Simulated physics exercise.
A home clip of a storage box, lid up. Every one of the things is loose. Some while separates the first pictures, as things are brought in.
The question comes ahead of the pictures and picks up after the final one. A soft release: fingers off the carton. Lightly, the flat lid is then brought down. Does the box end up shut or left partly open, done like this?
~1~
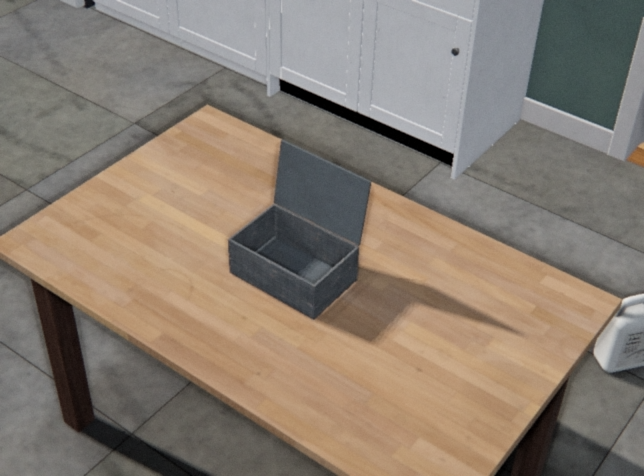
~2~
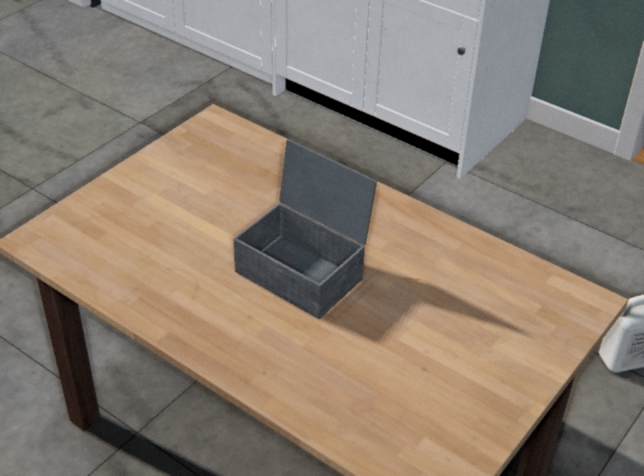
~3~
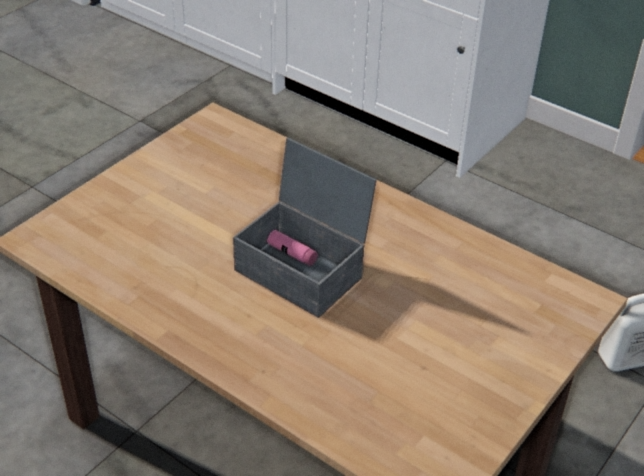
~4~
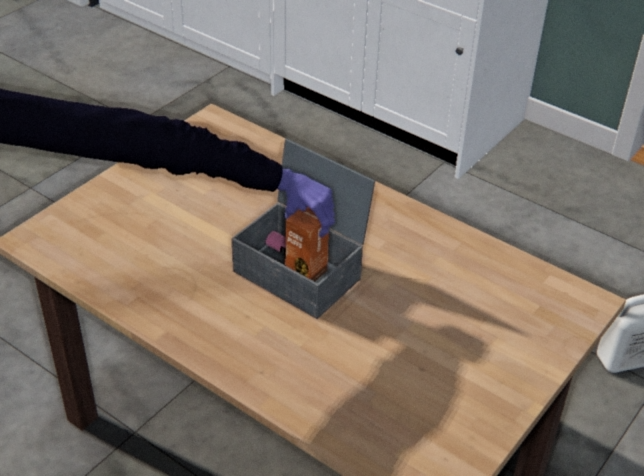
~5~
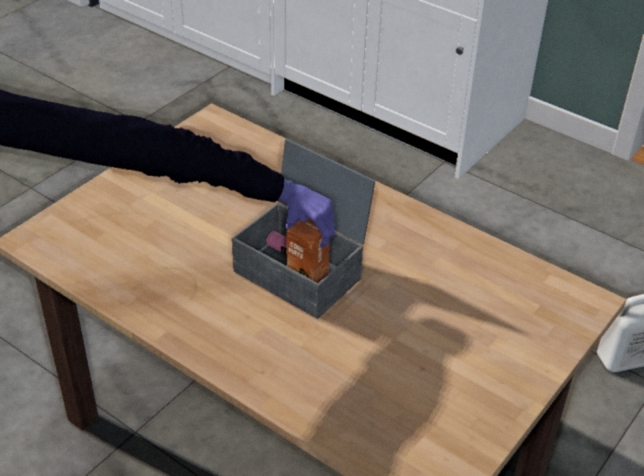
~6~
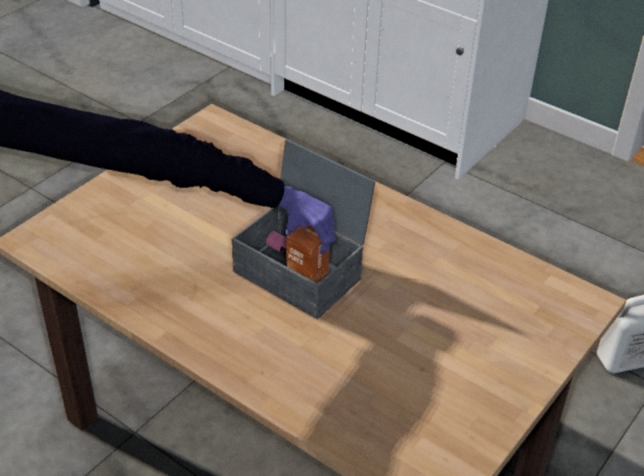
The lid is kept from dropping.
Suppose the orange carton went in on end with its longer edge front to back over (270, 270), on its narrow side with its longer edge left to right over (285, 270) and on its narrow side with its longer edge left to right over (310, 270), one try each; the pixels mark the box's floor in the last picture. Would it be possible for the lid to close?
So, first it won't go down, then it goes down fine, and finally it goes down fine.
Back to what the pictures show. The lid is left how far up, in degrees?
I'd say roughly 45 degrees above the rim.
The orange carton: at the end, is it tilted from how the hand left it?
Once everything settles, it keeps its original angle.
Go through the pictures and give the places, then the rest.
The last thing is not in view yet, in the first frame.
The last thing is not in view yet, in the second frame.
The last thing is not in view yet; pink shaker (293, 248), in the third frame.
On its way; orange carton (307, 246), in the fourth frame.
On its way; orange carton (308, 256), in the fifth frame.
Put in, still held; orange carton (308, 262), in the sixth frame.
Then, 1.10 s after the last picture, lid starting down.
Then, 1.60 s after the last picture, lid 60° above the rim.
Then, 2.20 s after the last picture, lid 43° above the rim.
Then, 4.30 s after the last picture, orange carton resting near (308, 262).
At rest, lid 44° above the rim; both in place. Seen from the same camera at the end, orange carton near (309, 261).
